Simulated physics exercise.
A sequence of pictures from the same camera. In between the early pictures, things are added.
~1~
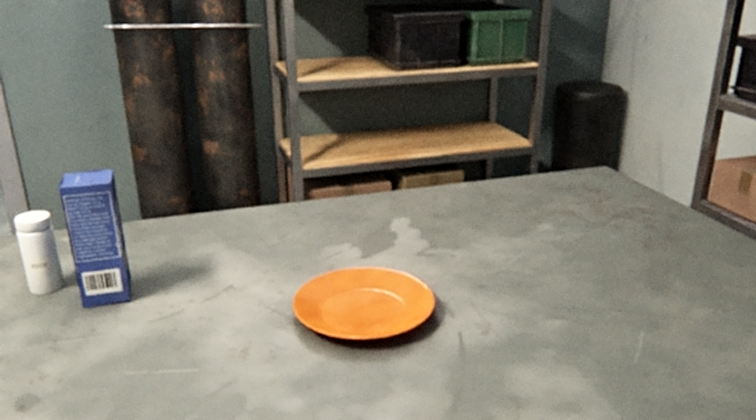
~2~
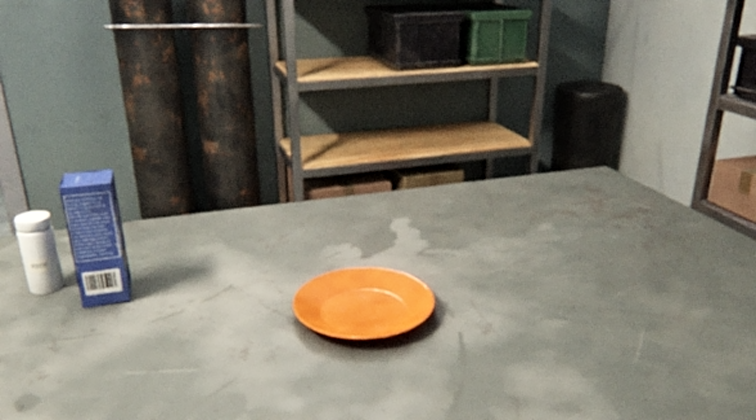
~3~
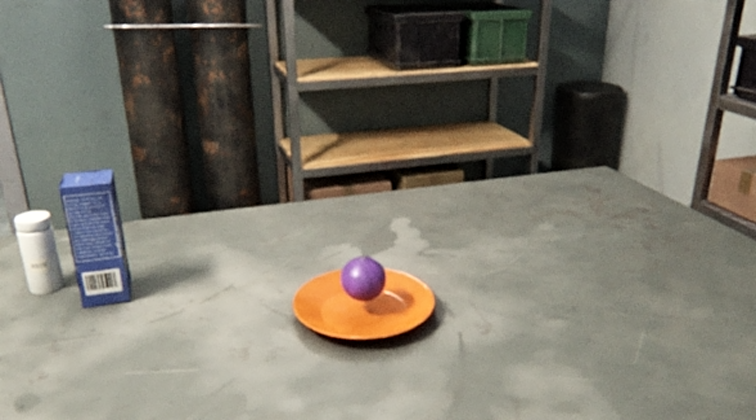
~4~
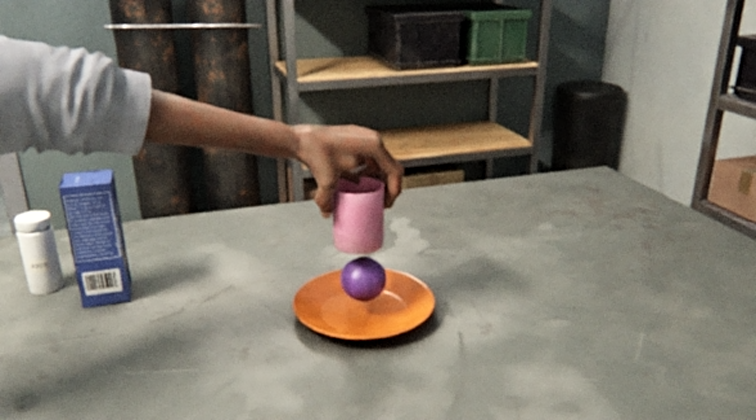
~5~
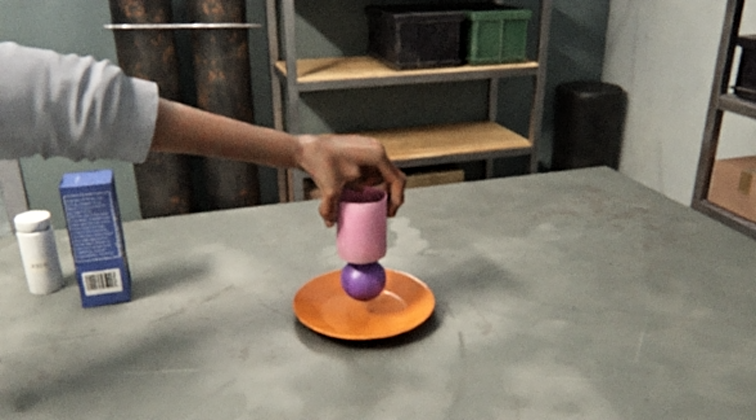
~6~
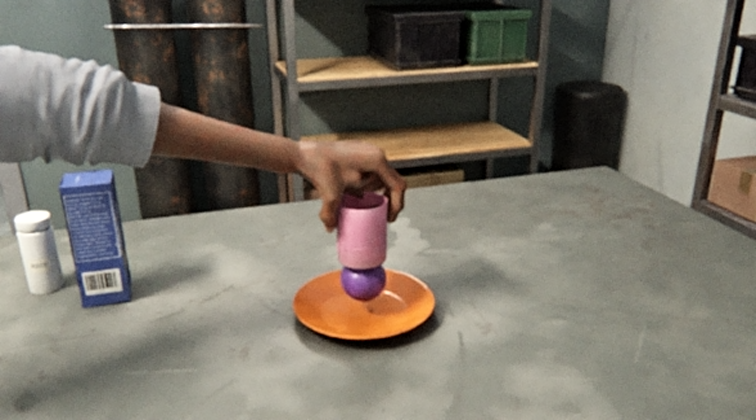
Purple ball appearing on an orange plate, then a hand lowering a pink cup onto it beside a blue carton.
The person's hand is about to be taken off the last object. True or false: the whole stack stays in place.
False.
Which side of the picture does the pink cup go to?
To the left.
Then, 0.70 s later than the last frame, pink cup now fallen.
Then, 0.80 s later than the last frame, things are still on the move.
Then, 1.60 s later than the last frame, nothing new.
When it is over, fallen, pink cup; the other 4 as before. End places, in pixels of the last picture, pink cup near (249, 305). The pile comes apart.
